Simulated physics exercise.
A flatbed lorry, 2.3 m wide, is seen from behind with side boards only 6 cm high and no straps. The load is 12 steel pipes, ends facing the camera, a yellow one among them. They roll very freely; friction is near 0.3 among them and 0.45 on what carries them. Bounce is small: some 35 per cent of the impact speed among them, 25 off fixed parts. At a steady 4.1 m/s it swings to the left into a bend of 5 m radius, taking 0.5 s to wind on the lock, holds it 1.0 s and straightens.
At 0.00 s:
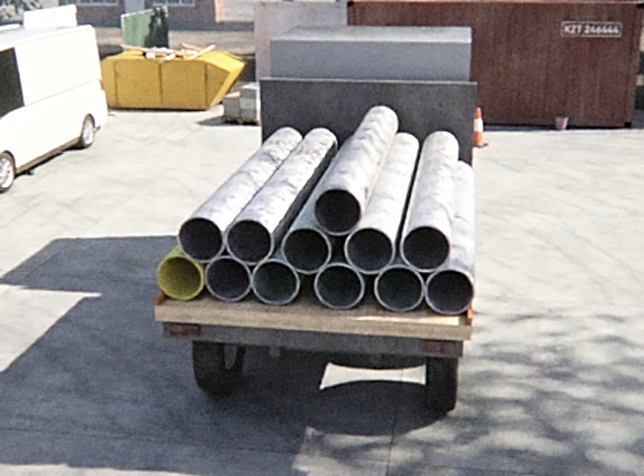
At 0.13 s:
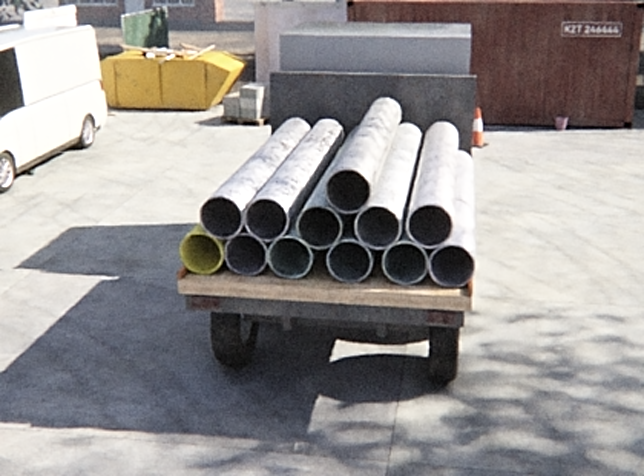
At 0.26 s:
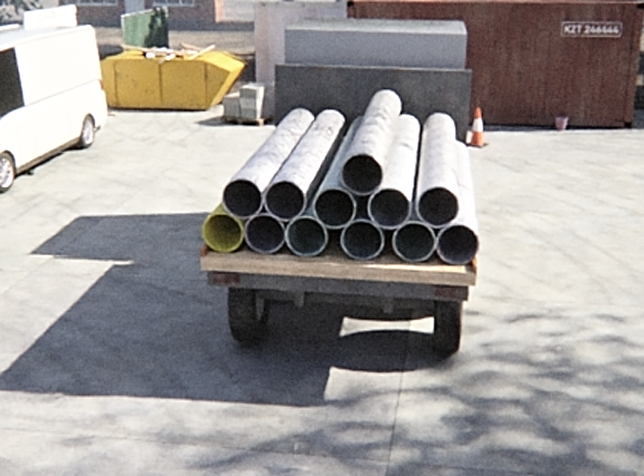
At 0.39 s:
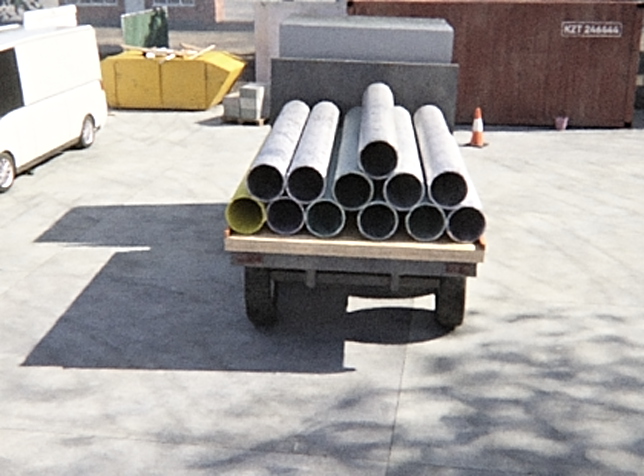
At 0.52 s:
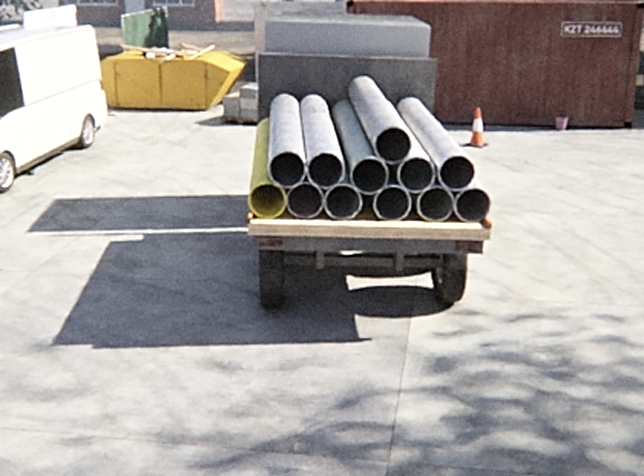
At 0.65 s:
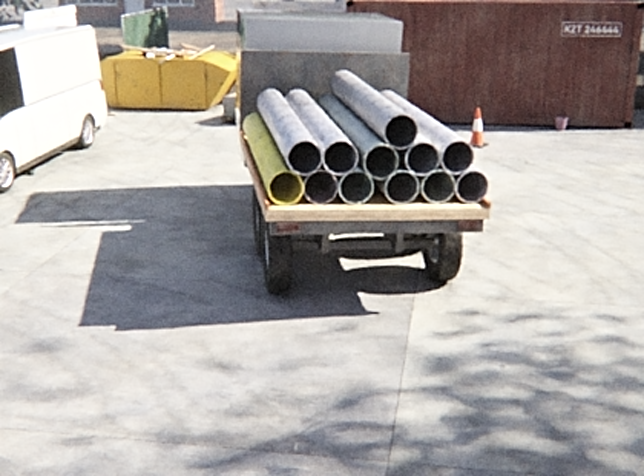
Flatbed lorry stacked with grey pipes and one yellow pipe driving away across a yard, curving left and leaning slightly right.
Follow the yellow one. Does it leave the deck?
Yellow remains on the deck.
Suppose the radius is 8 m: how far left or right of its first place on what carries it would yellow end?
About 0 cm to the left.
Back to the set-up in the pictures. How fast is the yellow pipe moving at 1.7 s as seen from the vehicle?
About 1.0 m/s.
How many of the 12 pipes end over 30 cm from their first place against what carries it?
In all, 12.
Then, 1.7 s in, yellow is on the deck, 80 cm from the left edge, rolling right; 2 of 12 are off.
Then, 3.0 s in, yellow is on the deck, 90 cm from the right edge, rolling left; 7 of 12 are off.
In the end (4.6 s), yellow is on the deck, 105 cm from the right edge; 7 of 12 are off.
